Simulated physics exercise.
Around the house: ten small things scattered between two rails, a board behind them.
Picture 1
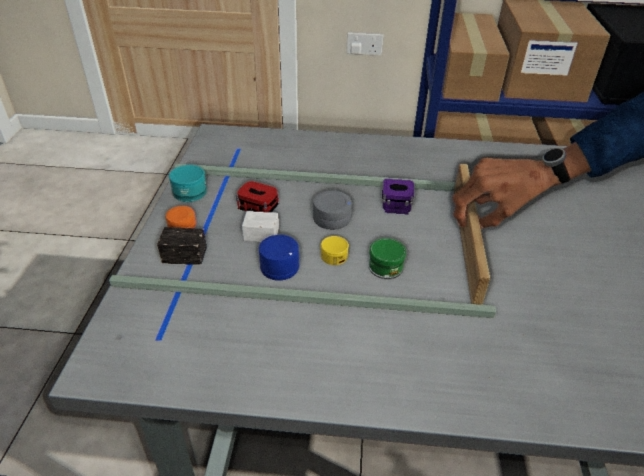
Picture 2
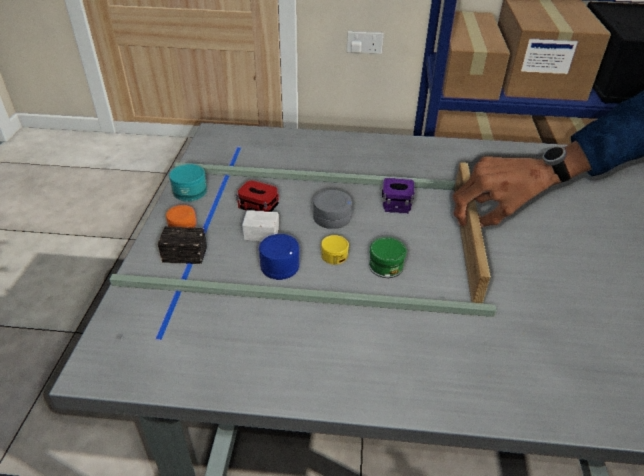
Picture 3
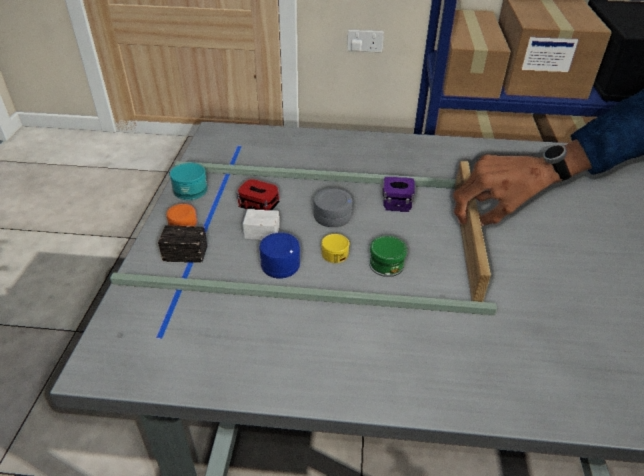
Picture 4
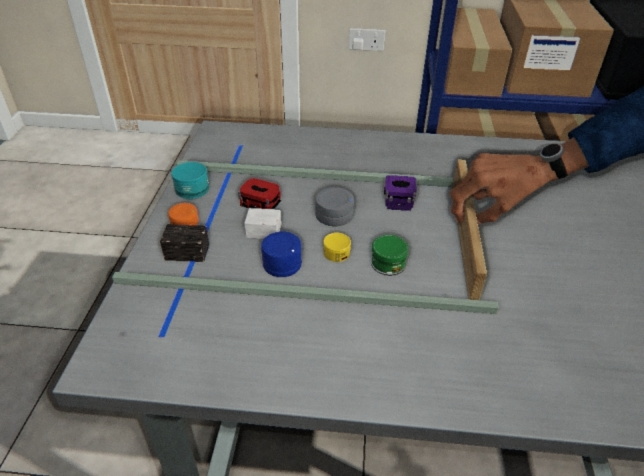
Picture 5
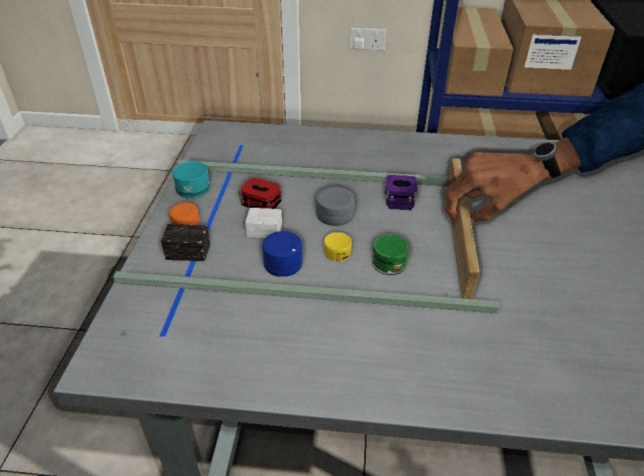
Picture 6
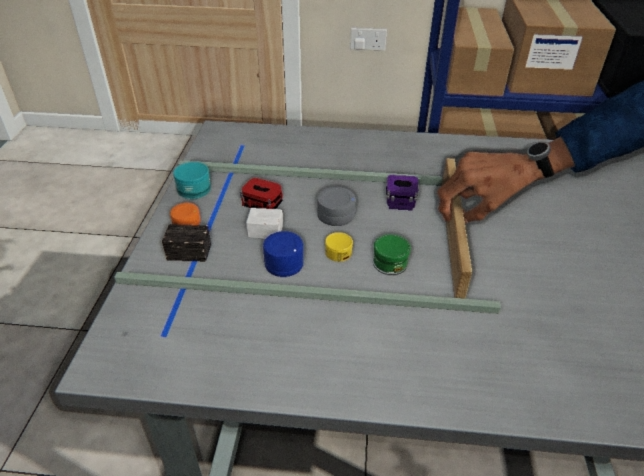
A hand wearing a dark watch holds a wooden board upright at the right of a grey table, seen from above at an angle, with a door and shelved boxes behind. Between two pale green rails sit ten small objects: turquoise, orange and black near a blue tape line, then red, white, blue, grey, yellow, purple and green. The hand slides the board slightly left, touching nothing else, while the view drifts very slightly.
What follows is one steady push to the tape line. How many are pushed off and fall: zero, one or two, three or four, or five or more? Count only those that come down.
As it turns out, the number that fall off is one or two.
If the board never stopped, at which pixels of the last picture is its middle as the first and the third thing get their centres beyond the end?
At (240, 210) for the first, at (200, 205) for the third.
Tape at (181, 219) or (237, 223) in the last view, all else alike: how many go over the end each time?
In that order 5 and 0.
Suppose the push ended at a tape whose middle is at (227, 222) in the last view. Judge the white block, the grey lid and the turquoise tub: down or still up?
The white block is kept; the grey lid holds on; the turquoise tub goes over.
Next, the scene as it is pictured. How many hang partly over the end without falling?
It comes to 2.
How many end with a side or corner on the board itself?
In contact: 5.
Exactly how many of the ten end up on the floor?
Fallen: 2.
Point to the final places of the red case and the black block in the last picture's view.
Near (179, 182) and (144, 240).
A little later, none off yet; turquoise tub at rest near (192, 180); orange lid at rest near (185, 217); black block at rest near (187, 243).
When it is over, the number that fall off is one or two; down, orange lid and turquoise tub.
